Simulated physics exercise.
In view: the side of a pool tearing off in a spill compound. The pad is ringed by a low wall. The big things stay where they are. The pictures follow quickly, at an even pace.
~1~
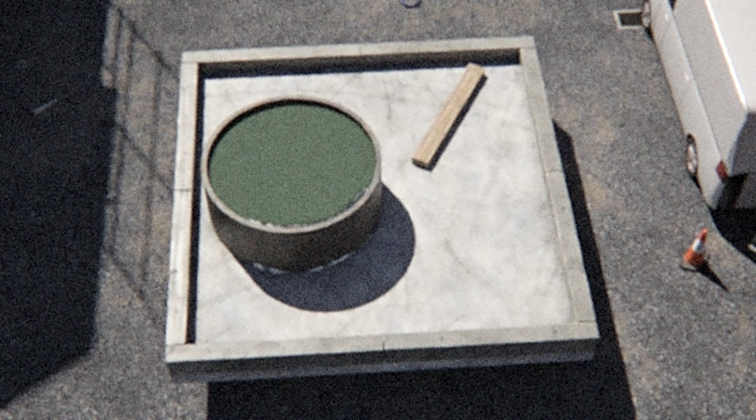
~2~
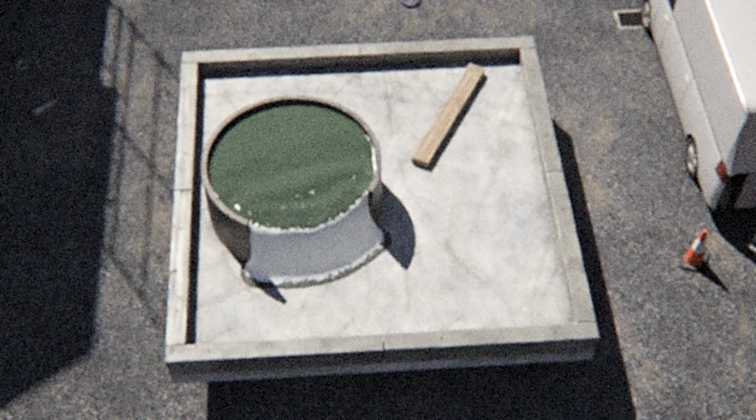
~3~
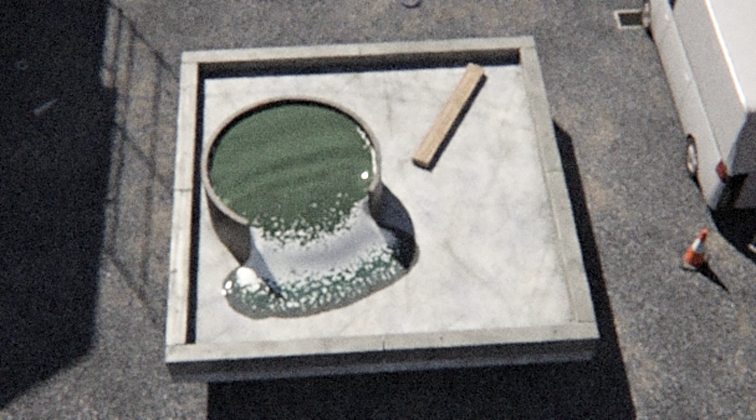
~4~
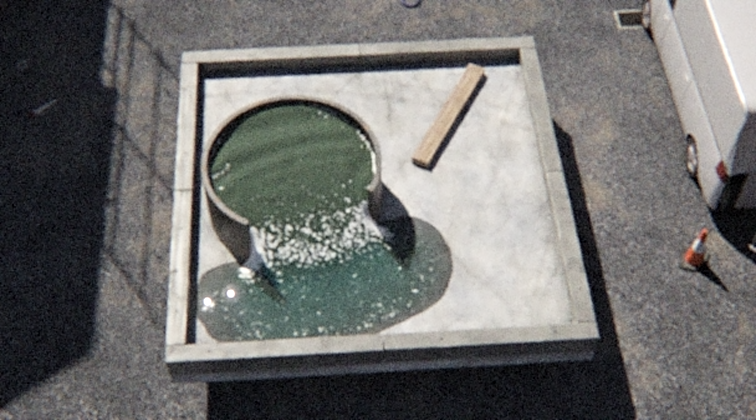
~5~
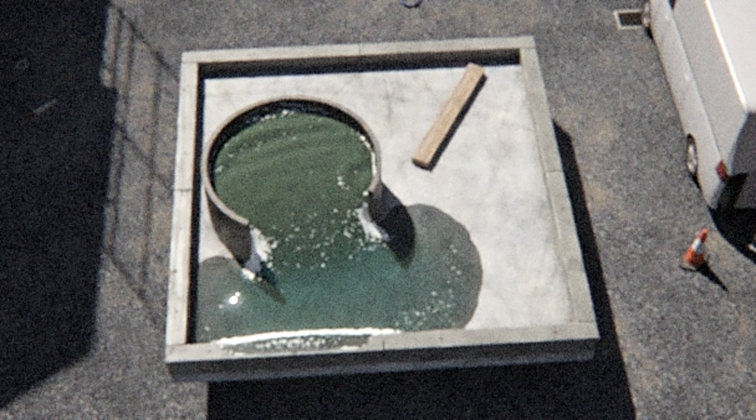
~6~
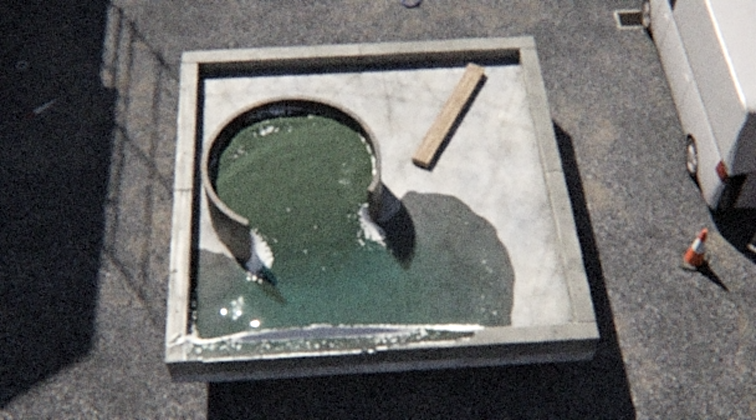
The video shows a round pool of green water on a walled concrete pad as its near side tears open and water pours out, spreading along the near wall and rightward across the pad, while a wooden plank lies still.
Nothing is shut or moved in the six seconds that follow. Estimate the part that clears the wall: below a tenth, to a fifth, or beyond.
It loses more than a fifth.
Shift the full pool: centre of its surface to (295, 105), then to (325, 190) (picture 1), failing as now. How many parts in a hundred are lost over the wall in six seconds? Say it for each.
About 18 and 32 per cent.
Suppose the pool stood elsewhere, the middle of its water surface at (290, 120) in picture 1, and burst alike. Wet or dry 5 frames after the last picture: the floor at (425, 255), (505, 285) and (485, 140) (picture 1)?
In that order: Wet, wet, not flooded.
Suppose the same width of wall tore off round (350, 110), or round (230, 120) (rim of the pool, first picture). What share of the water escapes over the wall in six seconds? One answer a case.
Near 20 and 36 in a hundred.
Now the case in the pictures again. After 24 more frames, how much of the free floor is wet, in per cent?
About 75 per cent.
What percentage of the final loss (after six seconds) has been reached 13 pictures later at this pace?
About 75 per cent.
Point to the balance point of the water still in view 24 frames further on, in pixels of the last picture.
At about (366, 235).
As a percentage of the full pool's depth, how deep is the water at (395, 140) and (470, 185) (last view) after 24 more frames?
About 0 and 4 per cent.
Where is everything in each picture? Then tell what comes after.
Still water in the pool at (292, 164), in the first frame.
The front is at (385, 238), out from the gap at (318, 251), in the second frame.
Water pours out at (318, 254) and has run to (408, 244), in the third frame.
The front is at (446, 264), out from the gap at (319, 256), in the fourth frame.
The front is at (475, 278), out from the gap at (319, 257), in the fifth frame.
The front is at (505, 323), out from the gap at (319, 257), in the sixth frame.
A moment on, water covers 35 % of the floor; the low wall has let 1 % over.
Next, water covers 40 % of the floor; the low wall has let 5 % over.
Then, water covers 45 % of the floor; the low wall has let 20 % over.
Later, water covers 65 % of the floor; the low wall has let 26 % over.
In the end, water covers 80 % of the floor; the low wall has let 27 % over.
